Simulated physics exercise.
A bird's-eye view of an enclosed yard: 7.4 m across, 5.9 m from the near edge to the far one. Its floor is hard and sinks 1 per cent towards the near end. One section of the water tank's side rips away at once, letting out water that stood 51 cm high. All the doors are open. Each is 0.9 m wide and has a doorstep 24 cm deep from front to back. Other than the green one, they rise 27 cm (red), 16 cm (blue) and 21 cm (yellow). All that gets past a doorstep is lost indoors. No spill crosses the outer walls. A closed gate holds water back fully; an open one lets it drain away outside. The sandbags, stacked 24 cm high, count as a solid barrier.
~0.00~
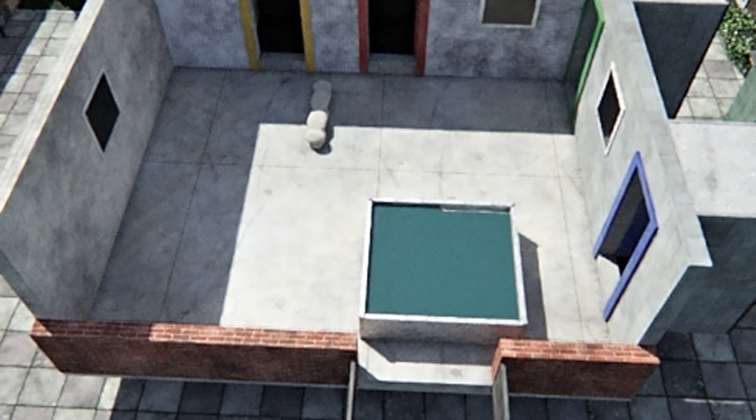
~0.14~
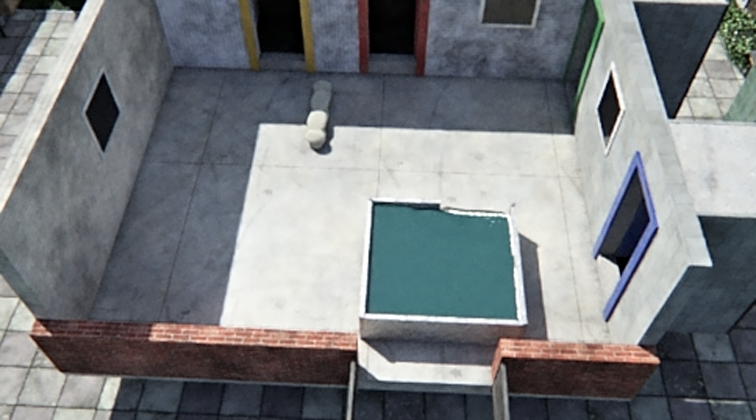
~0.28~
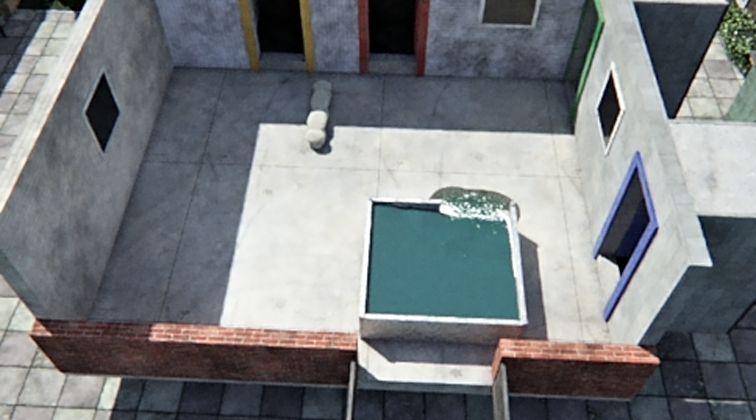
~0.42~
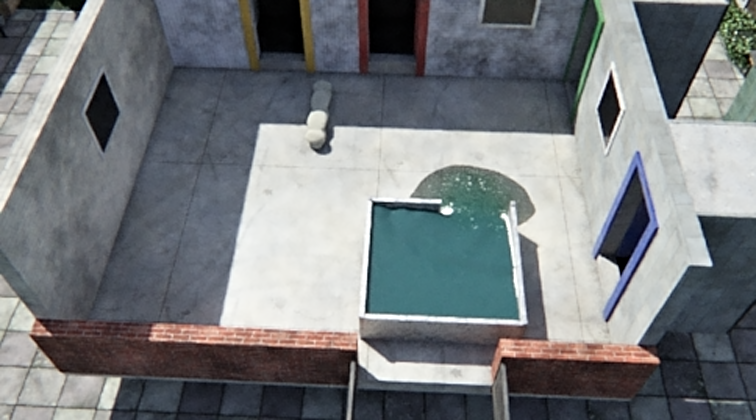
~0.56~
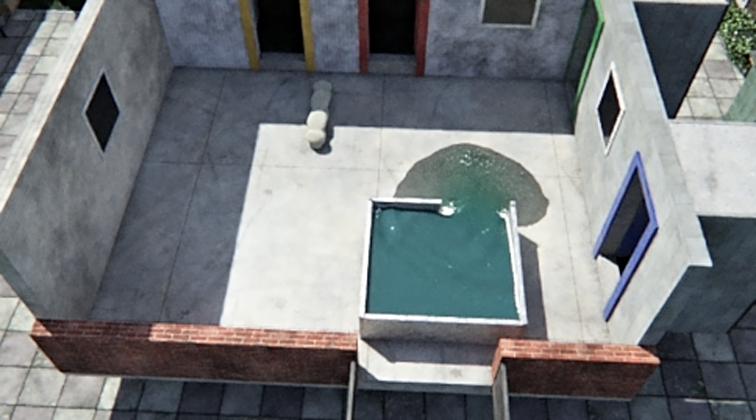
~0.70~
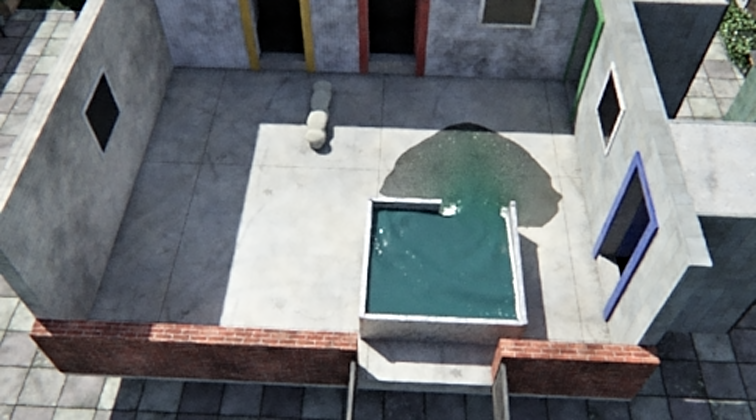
Water burst through the far side of the square tank in the walled yard, then poured out and spread across the pale floor in a widening dark patch toward the back and right.
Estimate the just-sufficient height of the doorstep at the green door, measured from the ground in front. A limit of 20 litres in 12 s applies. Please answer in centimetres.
I would say 18 cm.
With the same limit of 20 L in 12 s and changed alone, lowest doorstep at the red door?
Roughly 9.0 cm at the red door.
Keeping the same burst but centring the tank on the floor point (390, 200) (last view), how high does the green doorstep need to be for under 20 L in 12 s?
Then roughly 23 cm.
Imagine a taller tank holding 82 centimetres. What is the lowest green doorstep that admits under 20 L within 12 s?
Then a height close to 34 cm.
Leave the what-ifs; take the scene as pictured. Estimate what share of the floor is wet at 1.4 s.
Approximately 25 % of the floor.
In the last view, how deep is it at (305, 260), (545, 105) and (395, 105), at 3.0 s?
I'd read roughly 0, 18 and 3 cm there.
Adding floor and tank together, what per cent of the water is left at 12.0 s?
About 94 per cent.
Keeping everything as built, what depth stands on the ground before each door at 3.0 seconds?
Centimetres: Green = 19, red = 14, blue = 0, yellow = 2.
After 1.4 s water covers 25 % of the floor, deepest (28 cm) near (476, 219); it has not reached the green door.
After 3.0 s water covers 30 % of the floor, deepest (25 cm) near (566, 84); 19 cm at the green door, 29 litres in over its 8 cm doorstep.
After 12.0 s water covers 90 % of the floor, deepest (10 cm) near (603, 373); 6 cm at the green door, 104 litres in over its 8 cm doorstep.
At the green door as built, the water arrived by 1.7 s and peaked near 20 cm at 3.4 s.
Run again over the same 12 s with other heights there, 30 litres in over 15.5 cm, 9 litres over 21 cm. The limit of 20 litres is kept from about 18 cm up.
